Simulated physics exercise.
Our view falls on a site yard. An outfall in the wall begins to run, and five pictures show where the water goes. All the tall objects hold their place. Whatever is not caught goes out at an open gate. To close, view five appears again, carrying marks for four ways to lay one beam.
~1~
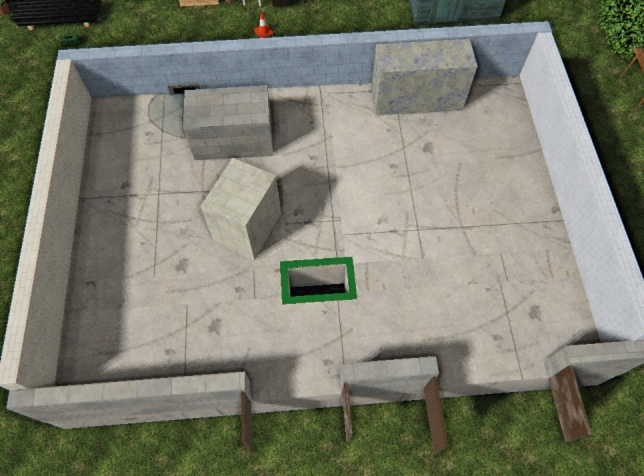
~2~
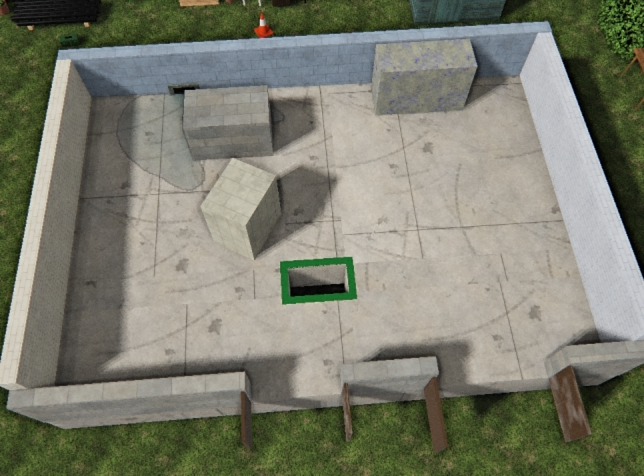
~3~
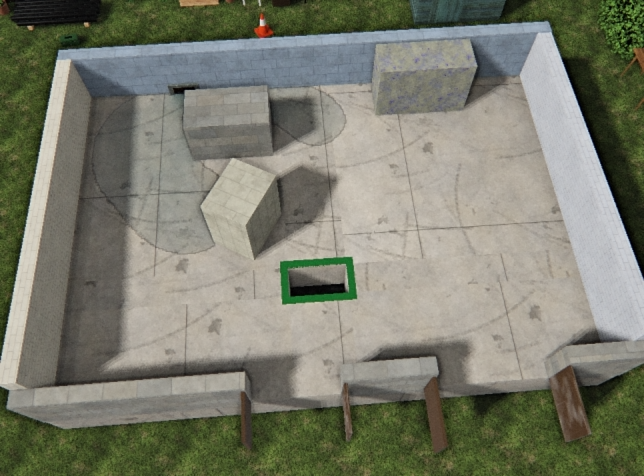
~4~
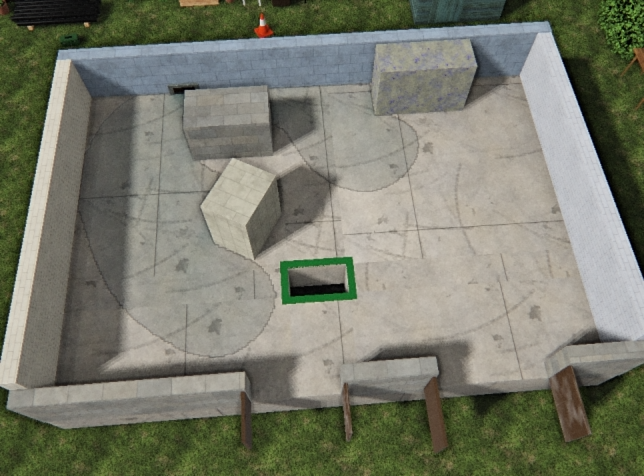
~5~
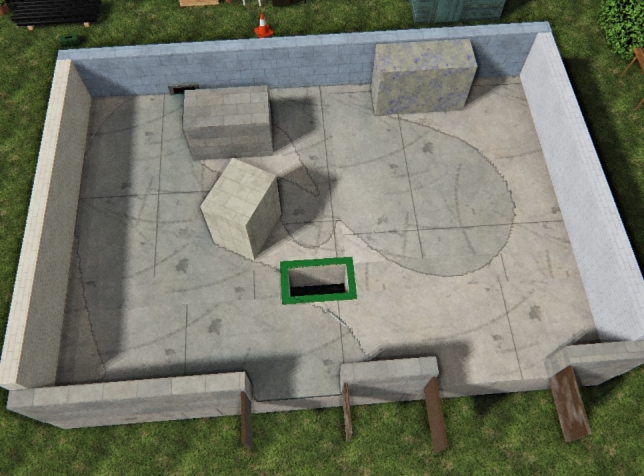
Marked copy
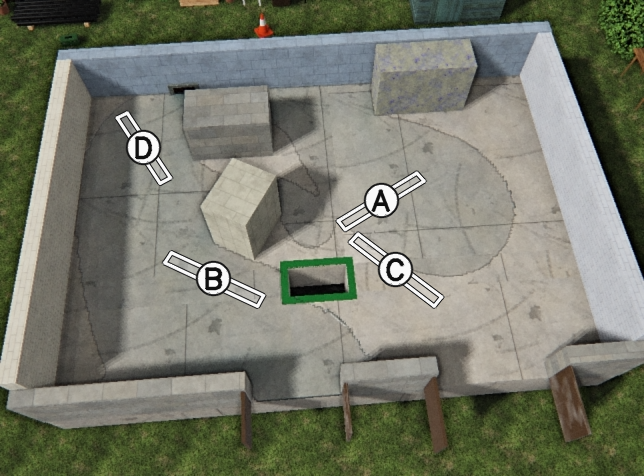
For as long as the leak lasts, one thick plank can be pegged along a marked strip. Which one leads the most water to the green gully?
The best place is B.
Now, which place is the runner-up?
Place A.
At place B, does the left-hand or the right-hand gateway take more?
More leaves on the right.
On the marked copy, A from (341, 225) to (420, 177); B from (168, 257) to (260, 300); C from (354, 238) to (437, 301); D from (122, 115) to (165, 180).
With A, about 13 % of the stream runs into the green gully, about 87 % out by the gates.
With B, about 24 % of the stream runs into the green gully, about 76 % out by the gates.
With C, about 3 % of the stream runs into the green gully, about 96 % out by the gates.
With D, about 4 % of the stream runs into the green gully, about 95 % out by the gates.
